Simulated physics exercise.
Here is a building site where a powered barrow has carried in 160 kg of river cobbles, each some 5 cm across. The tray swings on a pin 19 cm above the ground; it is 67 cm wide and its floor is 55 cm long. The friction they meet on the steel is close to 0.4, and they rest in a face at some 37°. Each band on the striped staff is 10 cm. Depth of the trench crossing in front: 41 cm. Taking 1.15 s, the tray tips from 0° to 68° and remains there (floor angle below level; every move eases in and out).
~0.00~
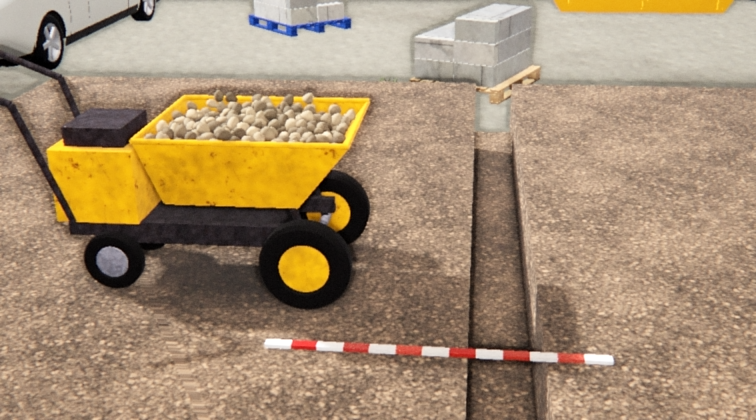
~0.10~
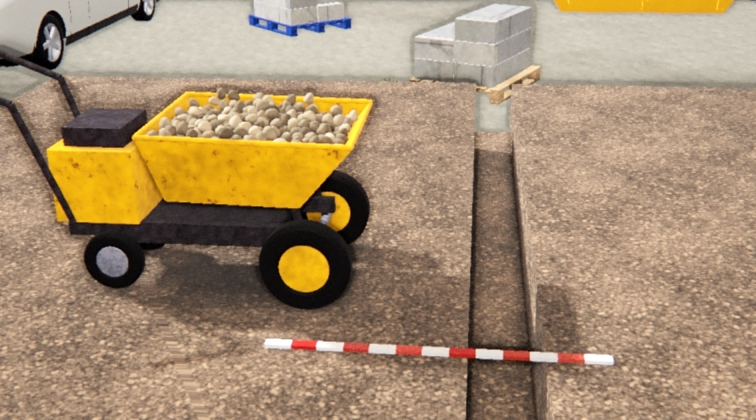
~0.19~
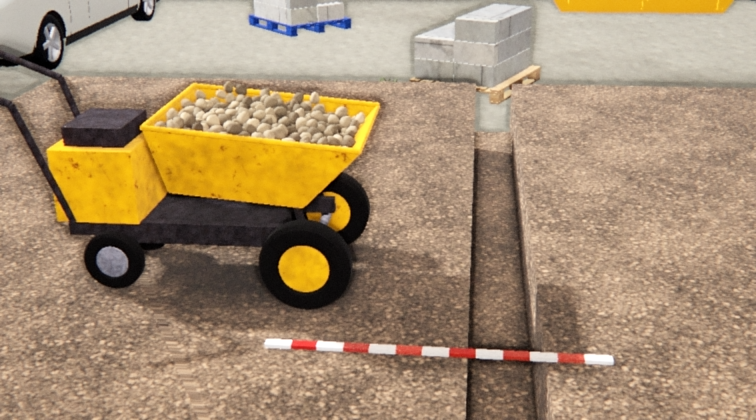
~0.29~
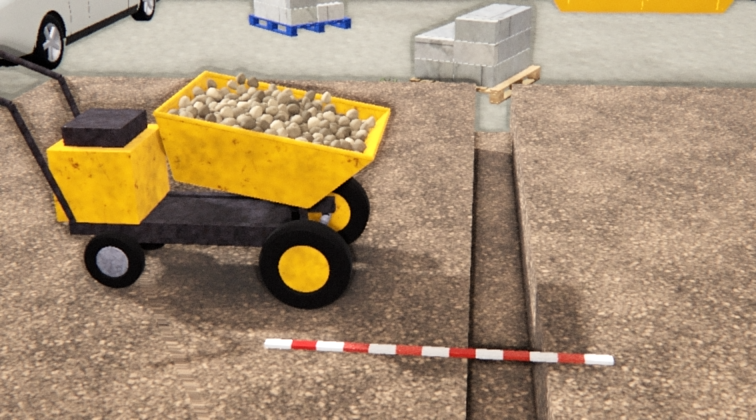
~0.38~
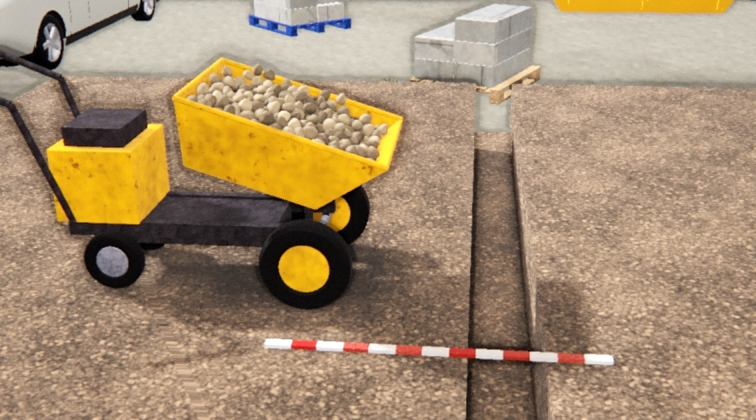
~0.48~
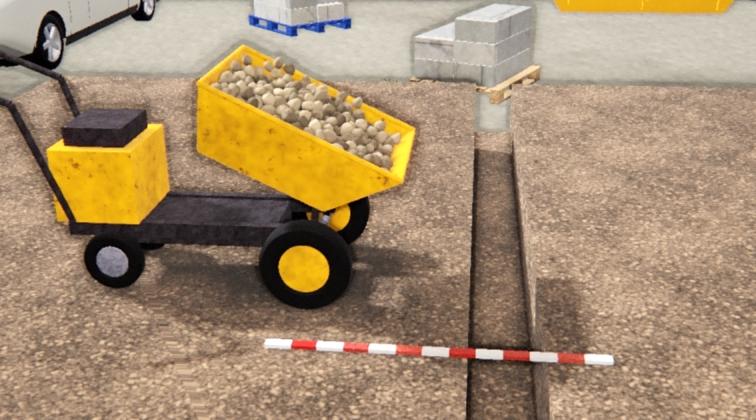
The clip opens on a yellow powered barrow heaped with rounded stones, standing left of a narrow trench with a red-and-white striped staff laid across it. The tray begins to tilt slowly, its rear end rising as its front lip lowers toward the right, and it steepens steadily while the wheels stay still.
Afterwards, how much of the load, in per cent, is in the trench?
About 96 per cent.
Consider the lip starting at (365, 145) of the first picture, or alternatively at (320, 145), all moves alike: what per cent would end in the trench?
It comes to about 85 and 75 in a hundred.
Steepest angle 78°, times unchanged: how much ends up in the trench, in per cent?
Roughly 90 percent.
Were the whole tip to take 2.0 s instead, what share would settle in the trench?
It would be near 95 per cent.
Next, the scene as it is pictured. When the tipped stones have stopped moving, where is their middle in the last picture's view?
I'd point to around (501, 337).
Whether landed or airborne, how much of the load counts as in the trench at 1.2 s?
I'd say near 40 per cent at that time.
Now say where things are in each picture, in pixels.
The tray is at 0°, its lip at (348, 147); the top of the load is at (260, 103), in the first picture.
Lip at (351, 148), floor tilted 1°, highest stones at (253, 104); the stones move at 0.2 m/s on average, in the second picture.
Lip at (360, 152), floor tilted 5°, highest stones at (245, 98); the stones move at 0.4 m/s on average, in the third picture.
The tray is at 11°, its lip at (372, 159); the top of the load is at (229, 90); the stones move at 0.6 m/s on average, in the fourth picture.
Lip at (387, 169), floor tilted 18°, highest stones at (236, 78); the stones move at 0.7 m/s on average, in the fifth picture.
Lip at (402, 182), floor tilted 26°, highest stones at (245, 70); the stones move at 0.8 m/s on average, in the sixth picture.
After 0.9 s the floor is at 57°; 100 % in the tray; the foremost stones are at (445, 207).
After 1.2 s the floor is at 68°; 58 % in the tray, 4 % short of the trench, 38 % in the trench; the foremost stones are at (541, 297).
After 1.6 s the floor is at 68°; 27 % in the tray, 3 % short of the trench, 67 % in the trench, 3 % past the trench; the foremost stones are at (639, 278).
After 3.5 s the floor is at 68°; 0 % in the tray, 2 % short of the trench, 96 % in the trench, 3 % past the trench; the foremost stones are at (710, 276).
